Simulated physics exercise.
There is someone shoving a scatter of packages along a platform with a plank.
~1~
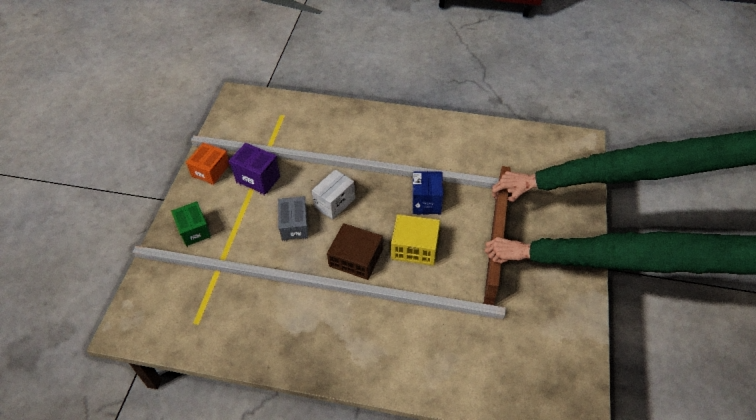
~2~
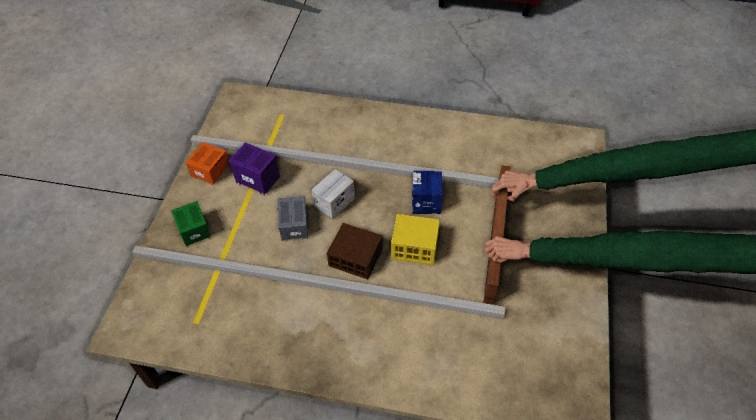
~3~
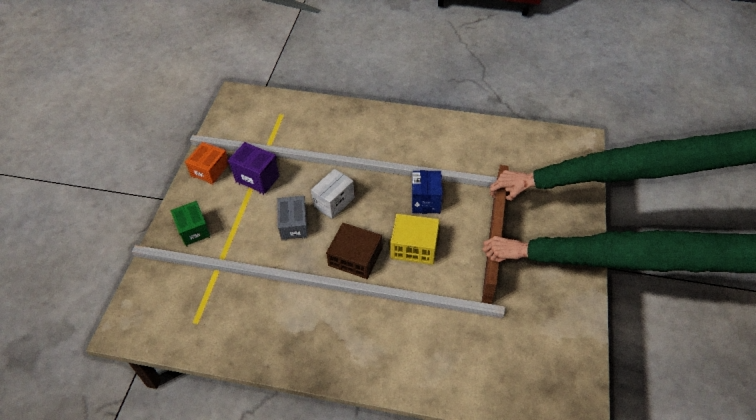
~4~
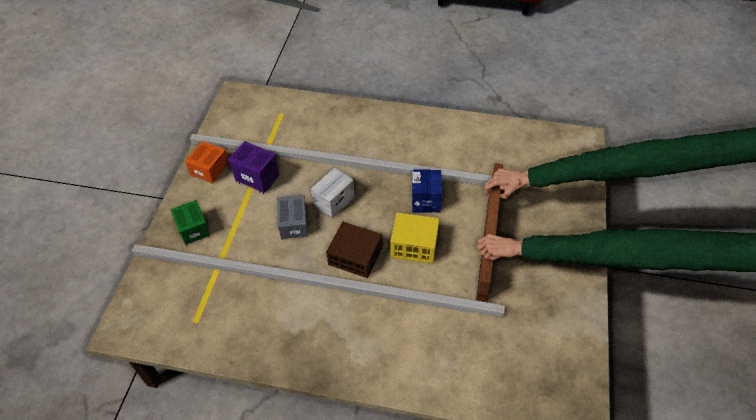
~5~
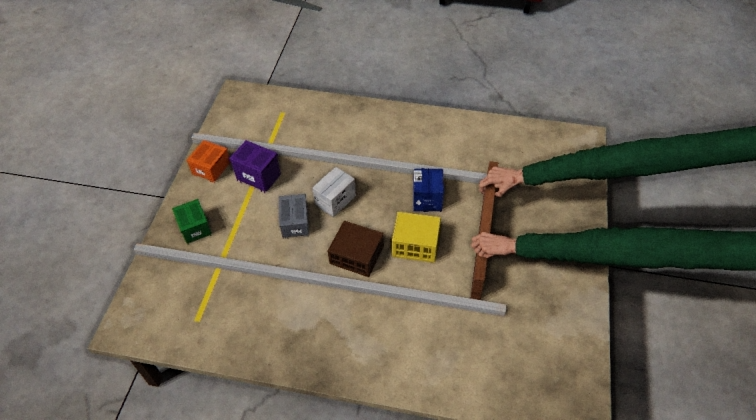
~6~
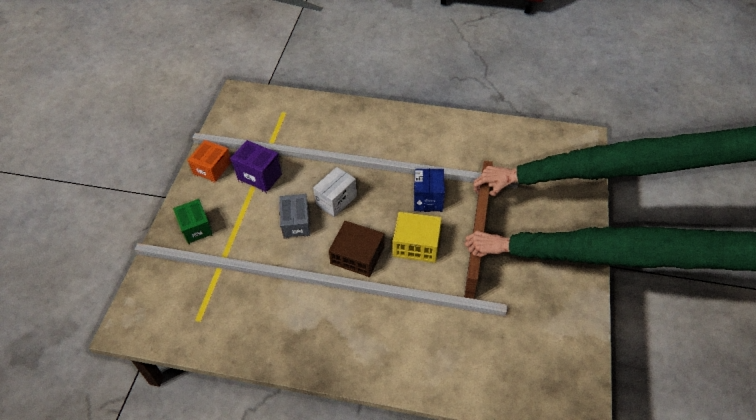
We see eight coloured boxes scattered between two rails on a tabletop, some near a yellow line, as green-sleeved hands slide a wooden plank slightly left toward them from the right, while the boxes stay in place.
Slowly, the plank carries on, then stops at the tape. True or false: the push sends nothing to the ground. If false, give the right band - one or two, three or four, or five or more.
False, one or two.
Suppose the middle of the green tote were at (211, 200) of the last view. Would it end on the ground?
Starting there, it falls away.
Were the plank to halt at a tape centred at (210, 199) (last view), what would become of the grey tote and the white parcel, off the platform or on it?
Outcome - grey tote: It does not stay; white parcel: It stays where it is.
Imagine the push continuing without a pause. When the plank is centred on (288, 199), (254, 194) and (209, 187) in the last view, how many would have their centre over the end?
Counts per position: 0 / 2 / 5.
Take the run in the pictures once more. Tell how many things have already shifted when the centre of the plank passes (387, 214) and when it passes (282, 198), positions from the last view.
By the first moment it's 3, by the second it's 8.
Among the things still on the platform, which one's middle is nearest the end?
Foremost: The purple tote.
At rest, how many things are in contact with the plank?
The figure is 2.
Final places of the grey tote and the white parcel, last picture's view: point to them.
First: About (187, 196); second: About (213, 176).
Soon after, none off yet; orange tote at rest near (210, 161); green tote at rest near (193, 222); purple tote at rest near (257, 167).
After that, none off yet; orange tote displaced a little near (197, 156); green tote displaced a little near (181, 222); purple tote displaced about its own width near (227, 159).
In the end, the number that fall off is one or two; gone, green tote and orange tote.
